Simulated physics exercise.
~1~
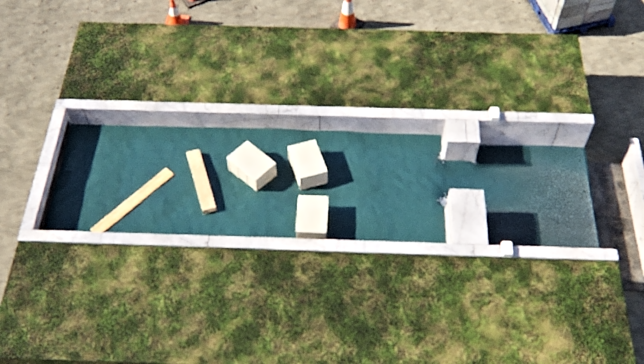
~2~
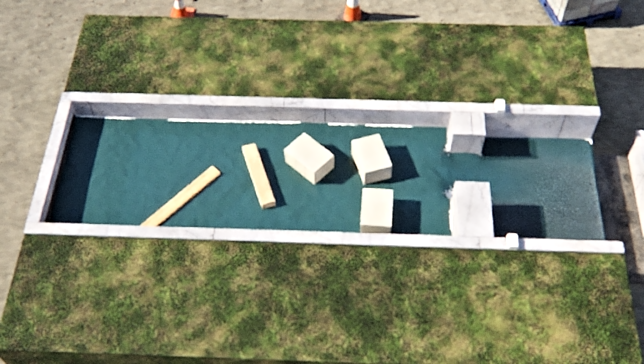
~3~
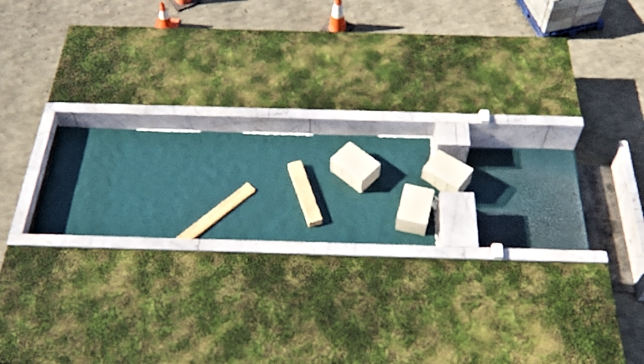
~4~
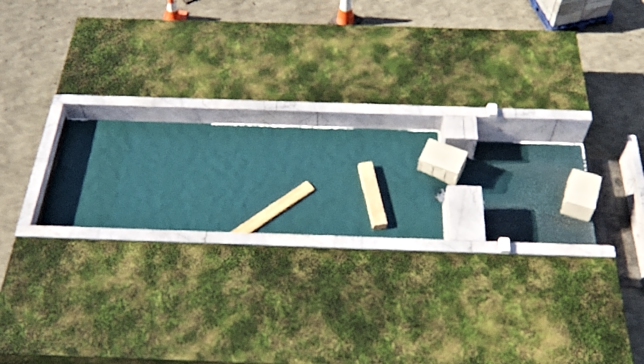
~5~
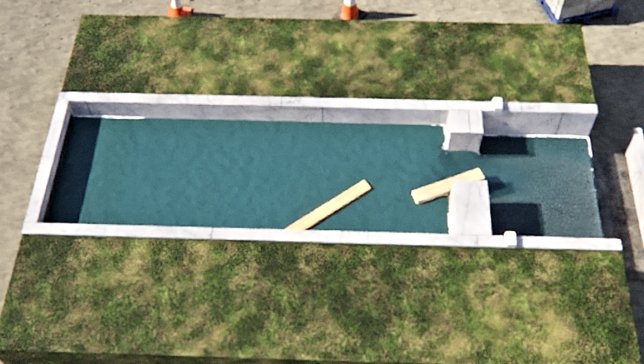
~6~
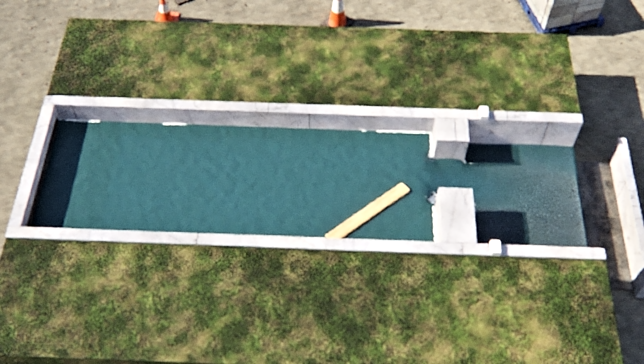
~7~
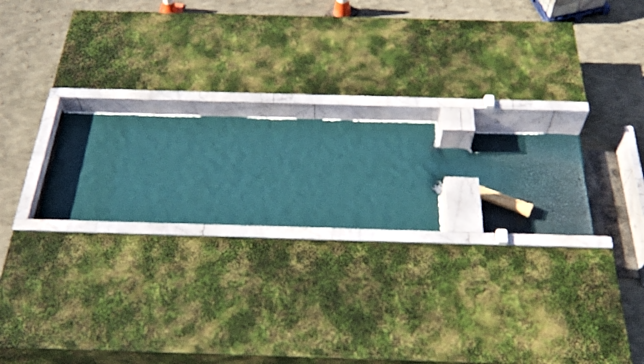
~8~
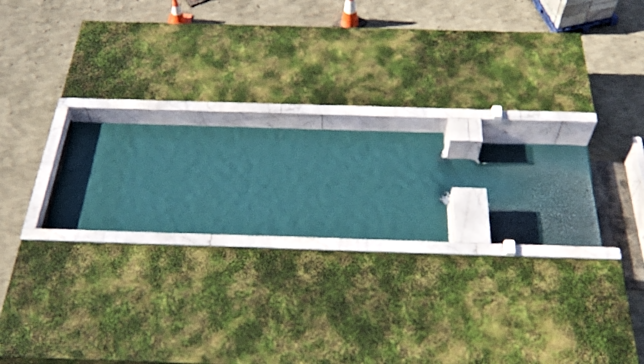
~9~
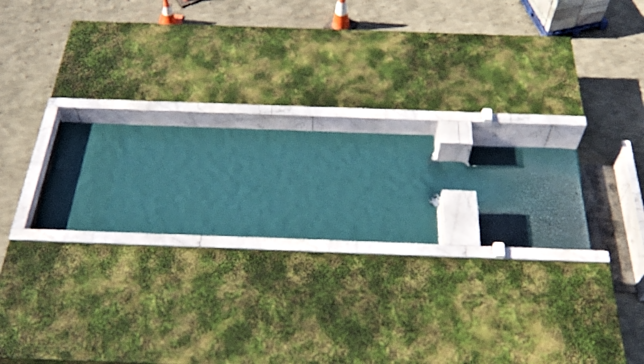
Concrete channel of water carrying three pale blocks and two wooden beams rightward through a narrow gap until all have gone, leaving it empty.
